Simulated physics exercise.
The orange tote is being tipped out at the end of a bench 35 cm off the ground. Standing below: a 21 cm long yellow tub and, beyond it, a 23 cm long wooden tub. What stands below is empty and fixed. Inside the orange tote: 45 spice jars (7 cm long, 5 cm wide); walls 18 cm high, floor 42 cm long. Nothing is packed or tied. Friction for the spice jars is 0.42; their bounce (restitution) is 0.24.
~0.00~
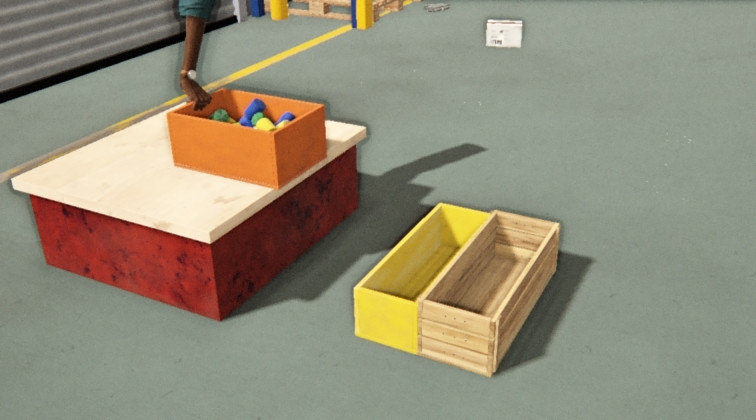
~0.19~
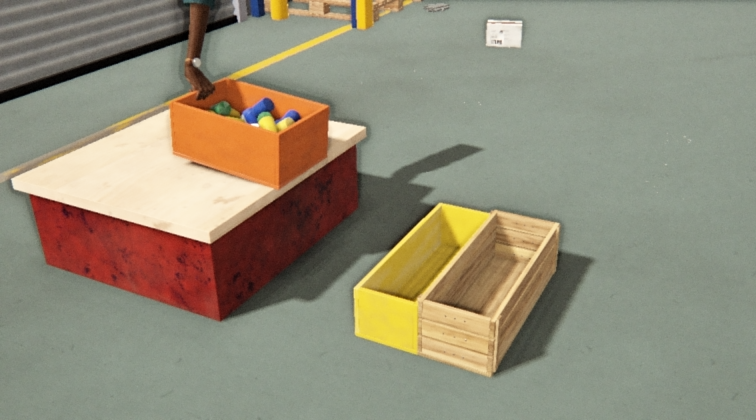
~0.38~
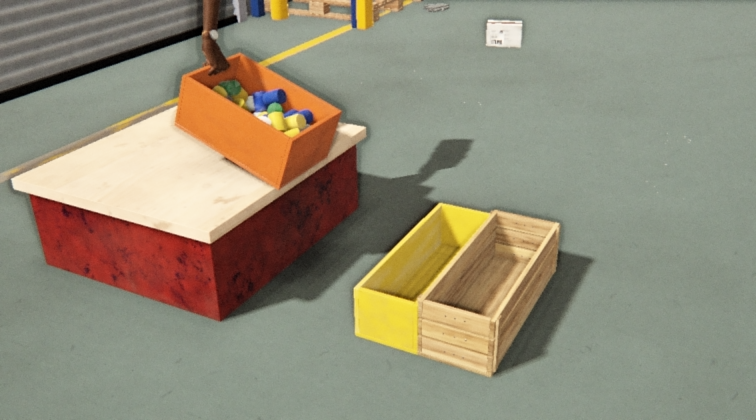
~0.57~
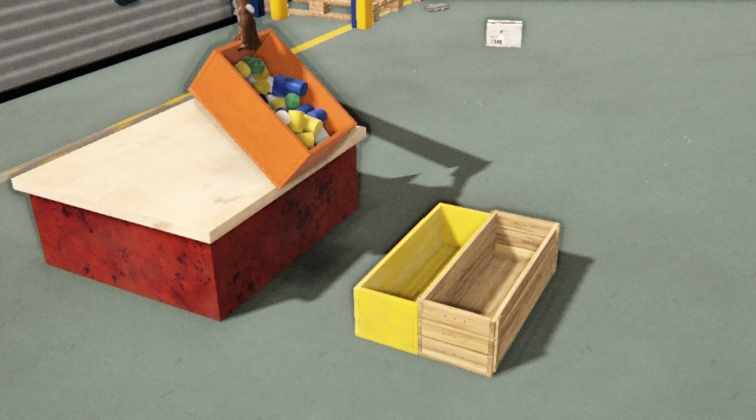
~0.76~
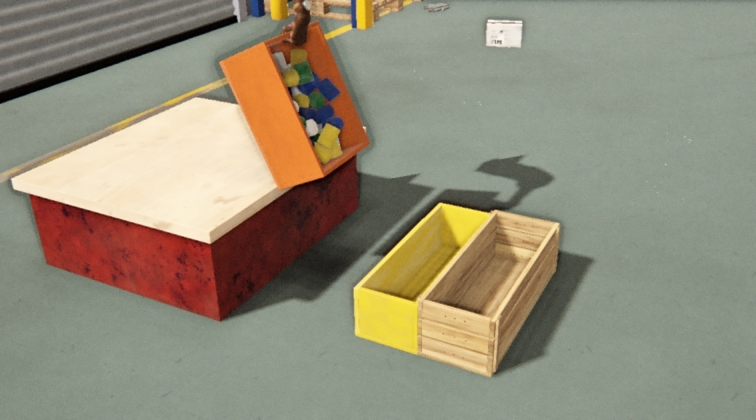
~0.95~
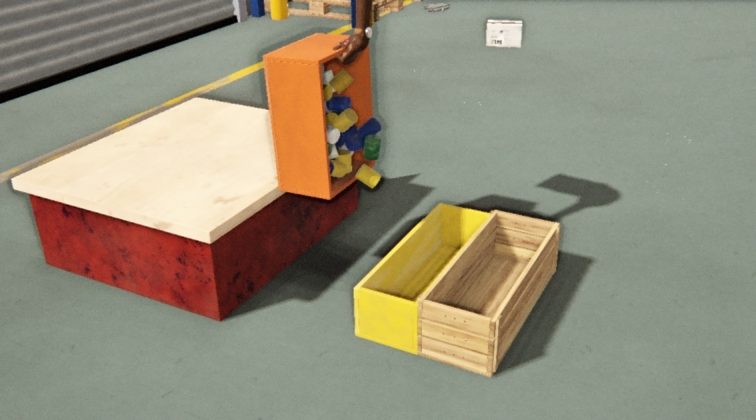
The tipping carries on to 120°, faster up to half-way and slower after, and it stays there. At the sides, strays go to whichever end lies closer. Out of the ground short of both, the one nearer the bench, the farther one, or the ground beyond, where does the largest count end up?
The largest count ends up: Before.
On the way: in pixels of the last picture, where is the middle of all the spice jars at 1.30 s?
Load centre: About (379, 197).
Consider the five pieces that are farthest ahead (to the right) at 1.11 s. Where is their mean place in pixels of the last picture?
Close to (402, 227).
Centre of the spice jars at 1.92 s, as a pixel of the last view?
(387, 267).
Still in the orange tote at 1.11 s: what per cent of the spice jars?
Around 90 per cent of the load.
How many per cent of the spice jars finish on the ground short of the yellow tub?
70 %.
After 1.11 s, tilt 104°; 40 still in the orange tote, 1 in the yellow tub and 4 in the air.
After 1.30 s, tilt 117°; 16 still in the orange tote, 3 in the yellow tub, 4 on the ground short of the yellow tub and 22 in the air.
After 1.57 s, tilt 120°; 1 still in the orange tote, 13 in the yellow tub, 21 on the ground short of the yellow tub and 10 in the air.
When it is over (at 1.92 s), 13 in the yellow tub and 32 on the ground short of the yellow tub.
